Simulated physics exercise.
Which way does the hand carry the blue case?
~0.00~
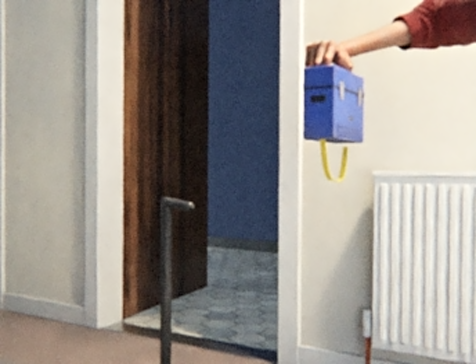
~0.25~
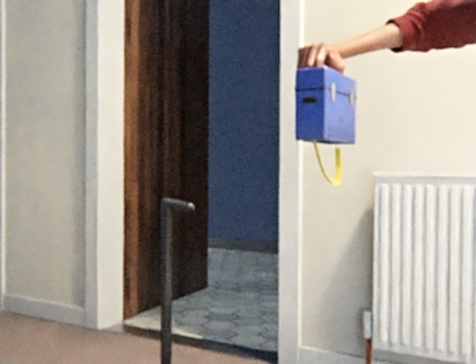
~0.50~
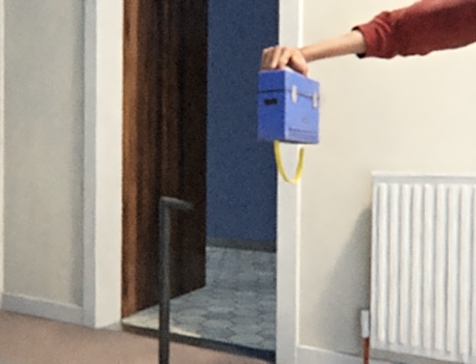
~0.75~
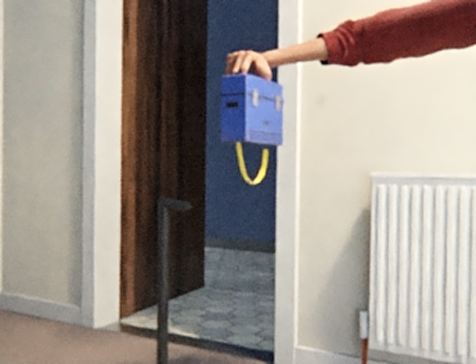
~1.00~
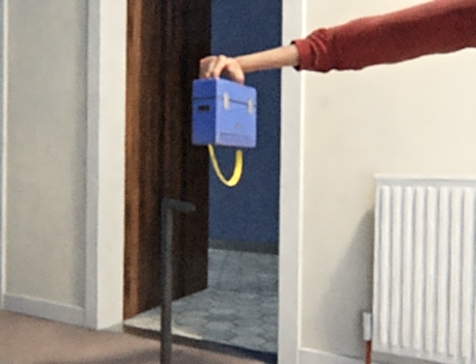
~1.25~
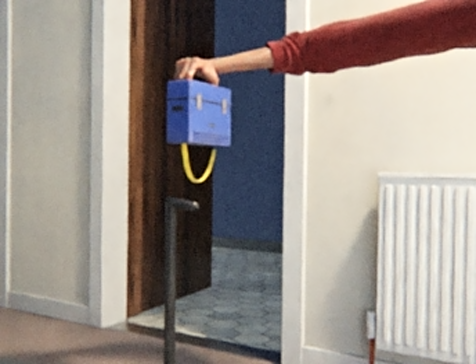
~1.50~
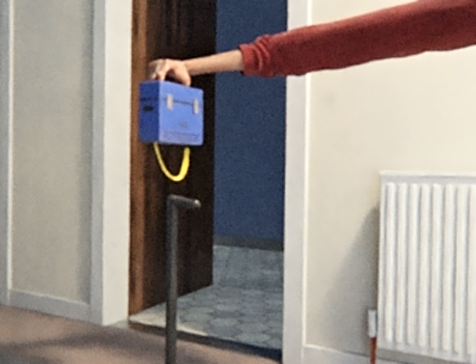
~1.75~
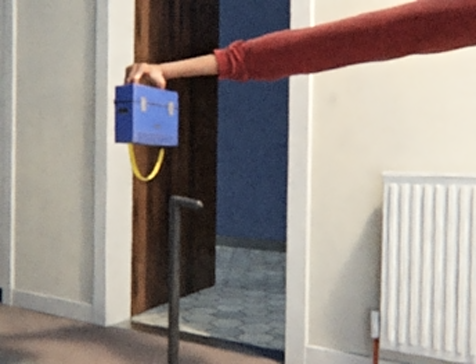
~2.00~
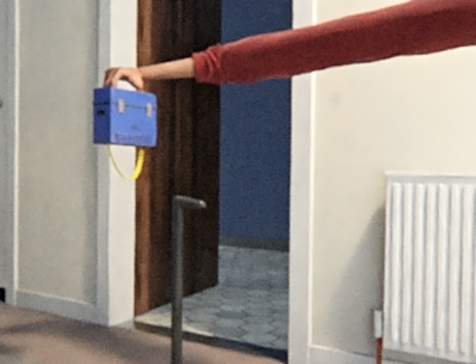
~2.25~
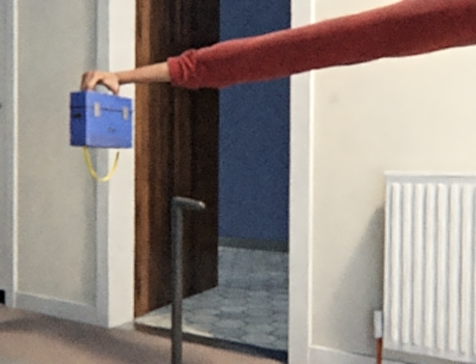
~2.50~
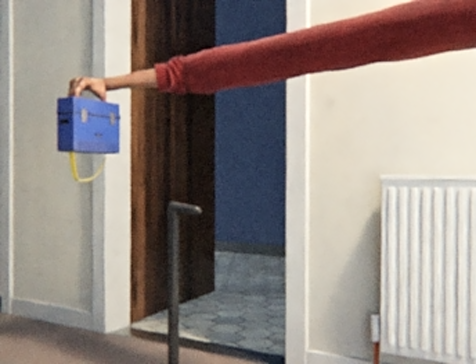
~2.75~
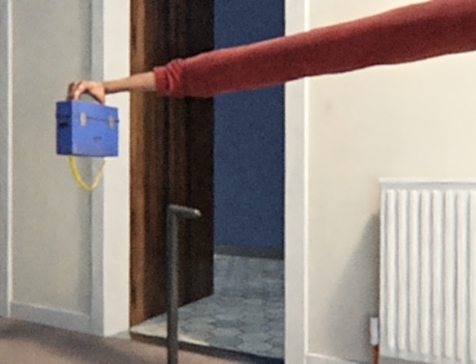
The hand carries the blue case to the left, across the doorway and past the post.
